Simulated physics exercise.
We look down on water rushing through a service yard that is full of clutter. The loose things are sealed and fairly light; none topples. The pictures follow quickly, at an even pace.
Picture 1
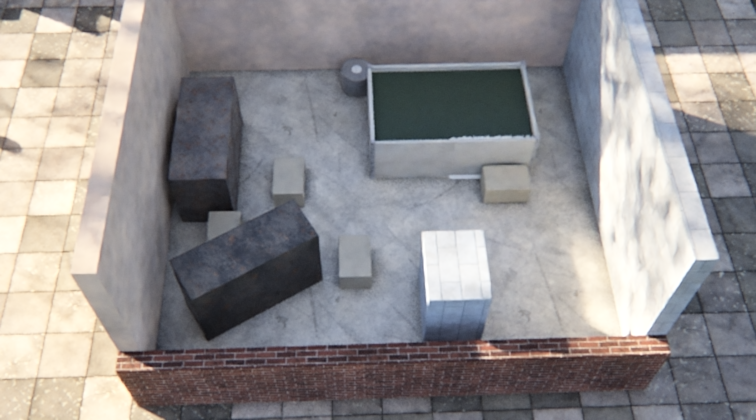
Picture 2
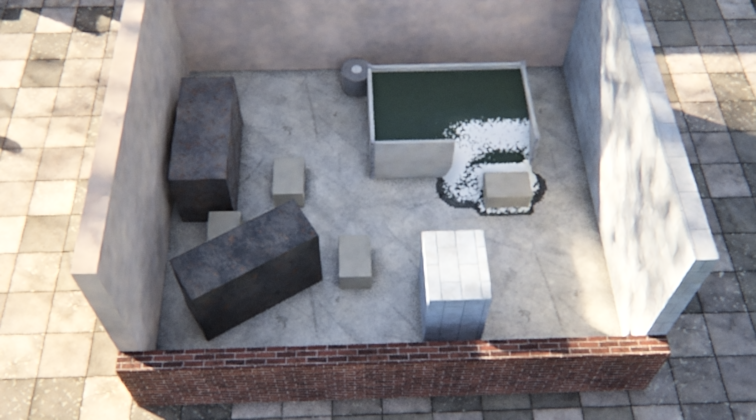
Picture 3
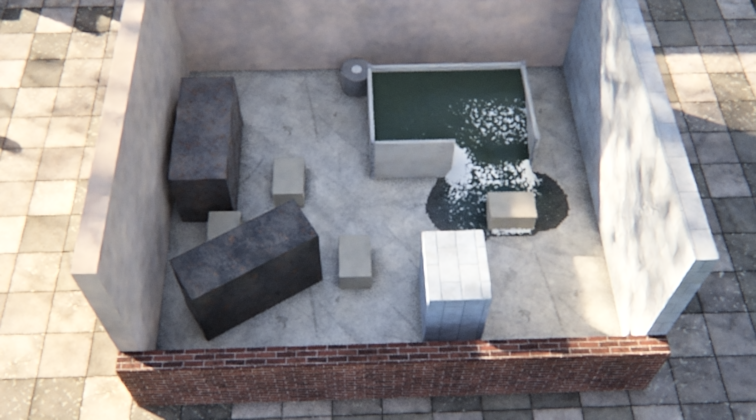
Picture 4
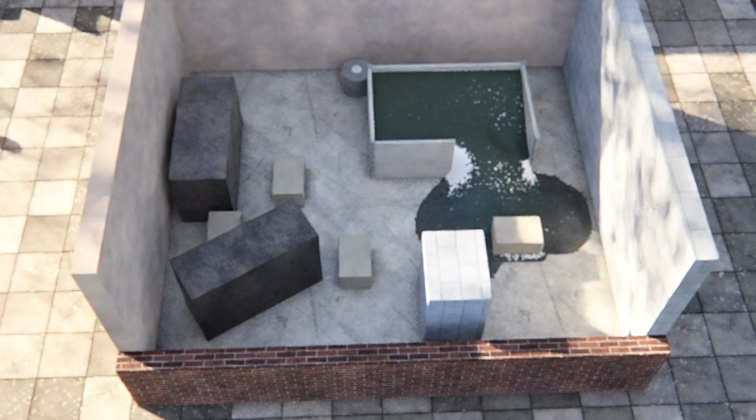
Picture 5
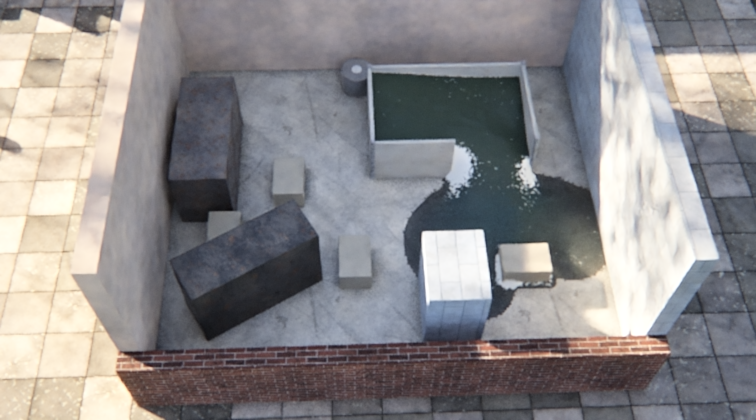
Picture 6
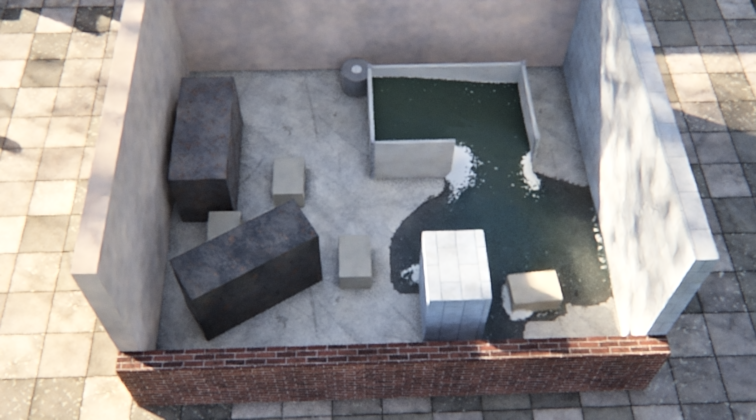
In a walled yard cluttered with blocks and crates, dark green water burst through the front of a raised tank, spread across the floor, and pushed one crate steadily toward the low brick wall.
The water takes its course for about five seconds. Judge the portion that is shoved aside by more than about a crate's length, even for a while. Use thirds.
It is less than a third.
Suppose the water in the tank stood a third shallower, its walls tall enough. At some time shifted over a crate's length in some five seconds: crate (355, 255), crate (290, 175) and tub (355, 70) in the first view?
In that order: No, no, no.
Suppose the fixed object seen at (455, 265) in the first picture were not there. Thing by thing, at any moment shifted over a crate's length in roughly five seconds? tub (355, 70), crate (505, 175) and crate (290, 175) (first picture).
In that order: Never so far, pushed that far, no.
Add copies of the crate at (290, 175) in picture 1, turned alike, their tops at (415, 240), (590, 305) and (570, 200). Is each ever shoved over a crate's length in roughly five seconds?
In that order: That far or more, pushed that far, yes.
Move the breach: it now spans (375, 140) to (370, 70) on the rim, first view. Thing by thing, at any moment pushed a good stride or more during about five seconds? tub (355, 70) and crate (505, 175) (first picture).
One after the other: Shifted that much, never so far.
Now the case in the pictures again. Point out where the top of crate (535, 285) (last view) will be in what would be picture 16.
Around (561, 294).
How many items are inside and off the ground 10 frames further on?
I count 1.
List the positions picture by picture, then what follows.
A crate at (507, 177) rests on the ground; a crate at (355, 255), on the bottom; 0 of 5 have shifted, in the first picture.
A crate at (508, 184) rests on the ground, close to its start; a crate at (355, 255) rests on the ground; 1 of 5 have shifted, in the second picture.
A crate at (512, 204) rests on the ground, a stride from its start; a crate at (355, 255) rests on the ground; 1 of 5 have shifted, in the third picture.
A crate at (518, 230) rests on the ground, a stride from its start; a crate at (355, 255) rests on the ground; 1 of 5 have shifted, in the fourth picture.
A crate at (526, 257) rests on the ground, a stride from its start; a crate at (355, 255) rests on the ground; 1 of 5 have shifted, in the fifth picture.
A crate at (535, 287), on the bottom, far from its start; a crate at (355, 255) rests on the ground; 1 of 5 have shifted, in the sixth picture.
A moment on, 1 of 5 are well off their spots; 0 afloat.
Next, 1 of 5 are well off their spots; 1 afloat.
Later, 1 of 5 are well off their spots; 1 afloat.
In the end, 1 of 5 are well off their spots, and 1 have been at some point; 1 afloat.
